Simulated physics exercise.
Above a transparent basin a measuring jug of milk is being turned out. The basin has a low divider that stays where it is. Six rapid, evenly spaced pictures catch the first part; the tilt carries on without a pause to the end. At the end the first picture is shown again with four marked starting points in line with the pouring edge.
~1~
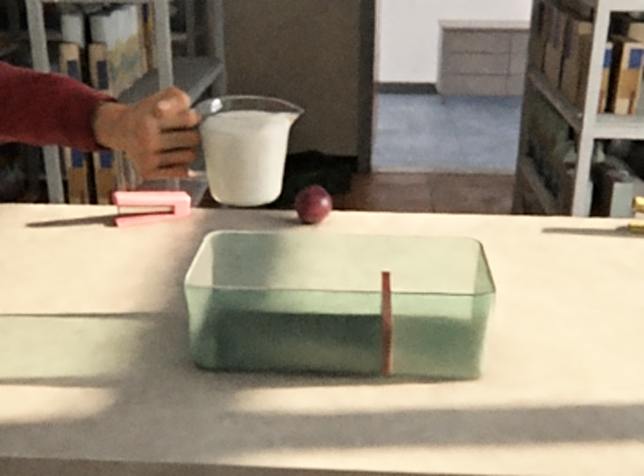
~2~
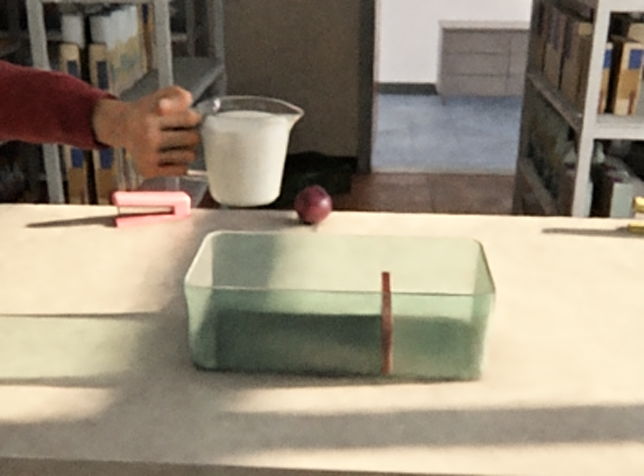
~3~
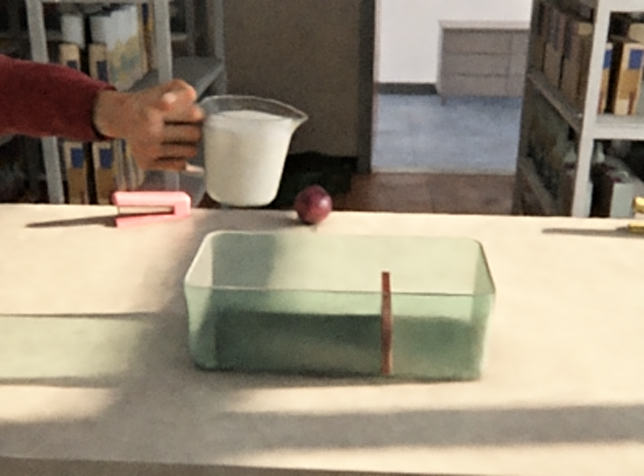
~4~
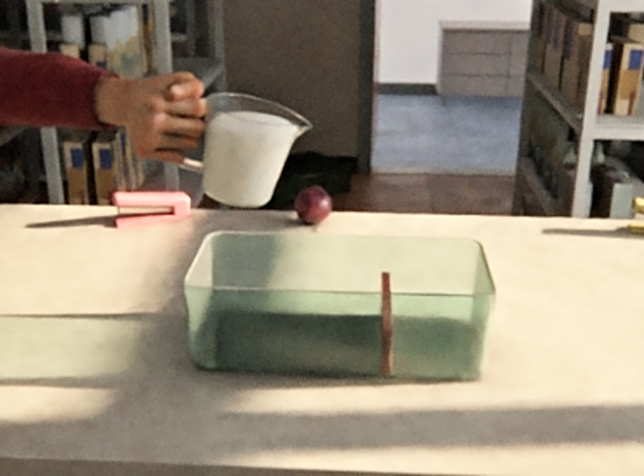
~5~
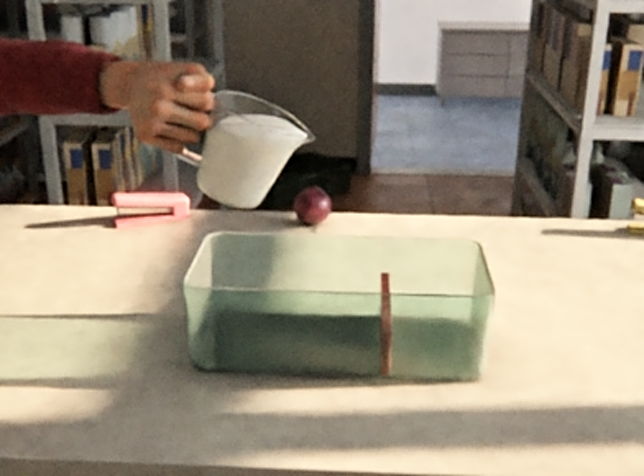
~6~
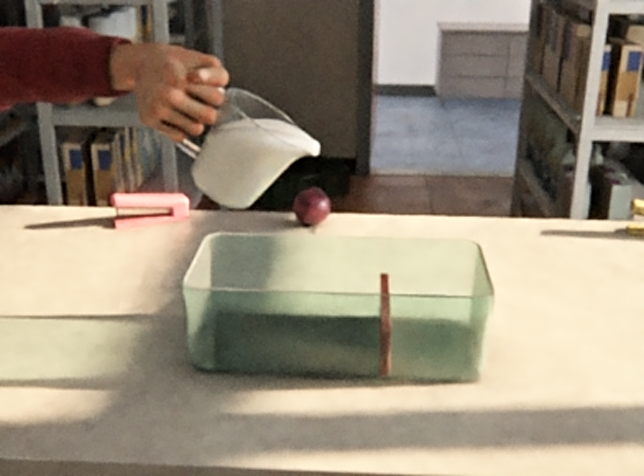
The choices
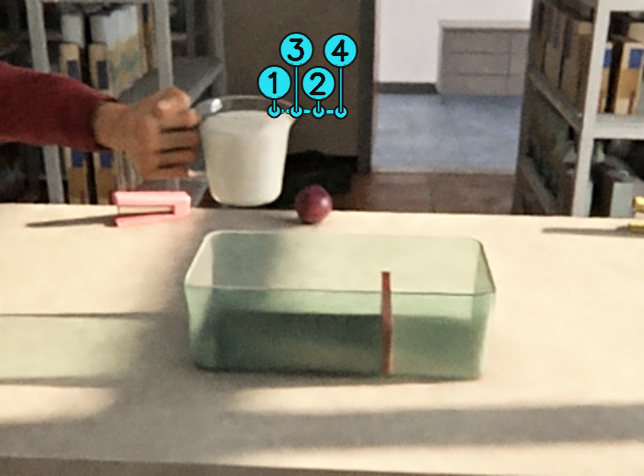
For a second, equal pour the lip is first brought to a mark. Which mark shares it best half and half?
4 beats the others.
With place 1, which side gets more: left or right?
More ends on the left.
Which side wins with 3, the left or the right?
More ends on the left.
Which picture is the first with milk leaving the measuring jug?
Picture 6.
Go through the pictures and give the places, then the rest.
The first picture shows upright, lip at (302, 111); basin from (193, 365) to (485, 375); top of the wall at (387, 297); nothing has left yet.
The second picture shows upright, lip at (303, 113); nothing has left yet.
The third picture shows tipped about 6°, lip at (306, 118); nothing has left yet.
The fourth picture shows tipped about 14°, lip at (310, 126); nothing has left yet.
The fifth picture shows tipped about 23°, lip at (313, 138); nothing has left yet.
The sixth picture shows tipped about 34°, lip at (314, 152); milk is over the lip, down to (314, 152).
In cyan, 1 at (274, 110); 2 at (318, 111); 3 at (296, 111); 4 at (340, 112).
With 1, about 95 % ends left of the wall and 3 % right of it.
With 2, about 92 % ends left of the wall and 6 % right of it.
With 3, about 93 % ends left of the wall and 3 % right of it; 4 % is lost outside.
With 4, about 54 % ends left of the wall and 44 % right of it.
